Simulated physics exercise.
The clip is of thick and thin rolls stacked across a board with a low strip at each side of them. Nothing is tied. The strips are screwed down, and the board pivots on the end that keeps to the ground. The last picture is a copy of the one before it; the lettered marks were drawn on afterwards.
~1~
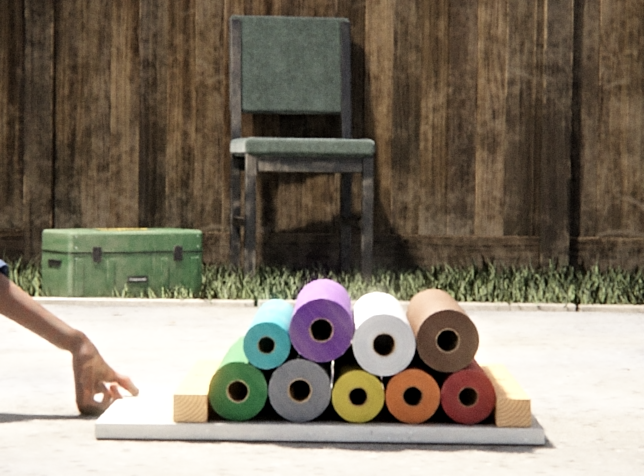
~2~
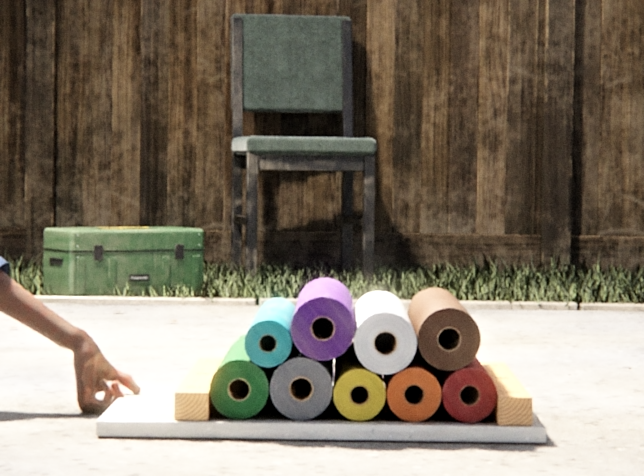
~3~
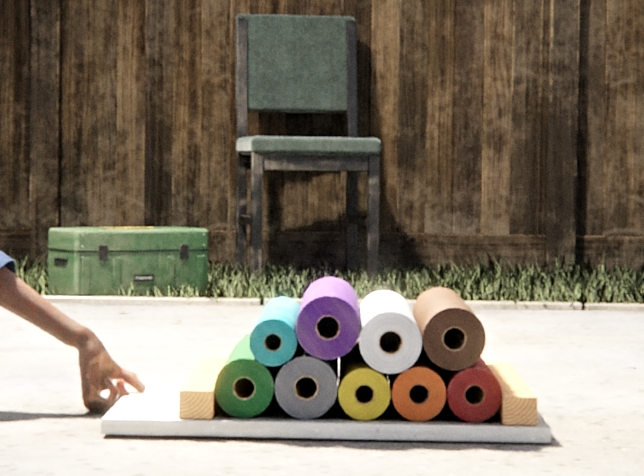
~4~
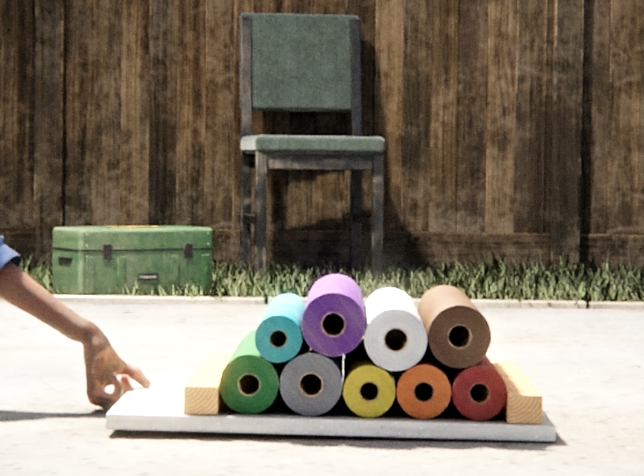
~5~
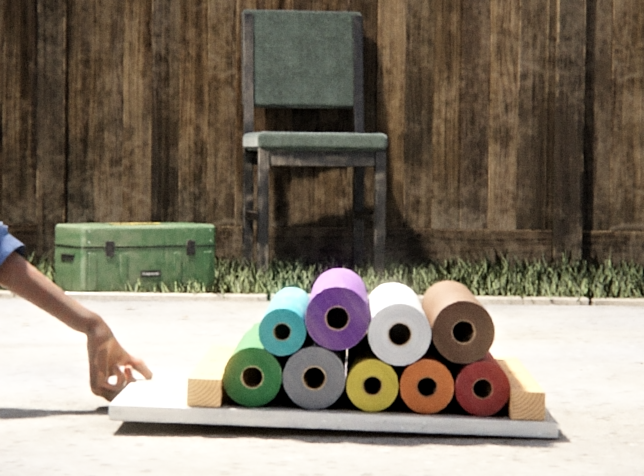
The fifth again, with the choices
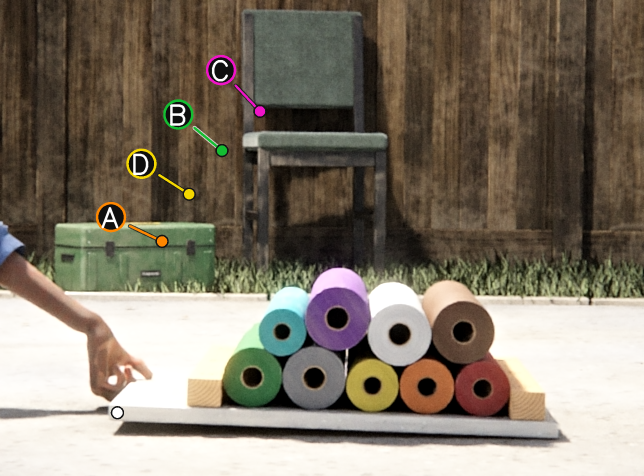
A hand reached in from the left to the end of a pale board stacked with colorful rolls between two strips, then raised that end slightly, leaving the board at a slight slant.
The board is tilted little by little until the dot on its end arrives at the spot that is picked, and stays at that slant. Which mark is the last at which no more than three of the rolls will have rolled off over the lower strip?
No higher than D.
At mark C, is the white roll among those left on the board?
The white roll: No.
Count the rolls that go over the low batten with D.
It comes to three.
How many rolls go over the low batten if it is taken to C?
At C the number is four.
On the marked copy, A at (162, 241); B at (222, 151); C at (260, 112); D at (189, 194); the white dot at (118, 413).
Following D. Soon after the start, board at 18°.
Later, board at 32°.
In the end, board at 32°, three over the low batten (white, purple, brown).
As for the rest, A three over the low batten (white, purple, brown); B four over the low batten (white, purple, brown, turquoise); C four over the low batten (white, purple, brown, turquoise).
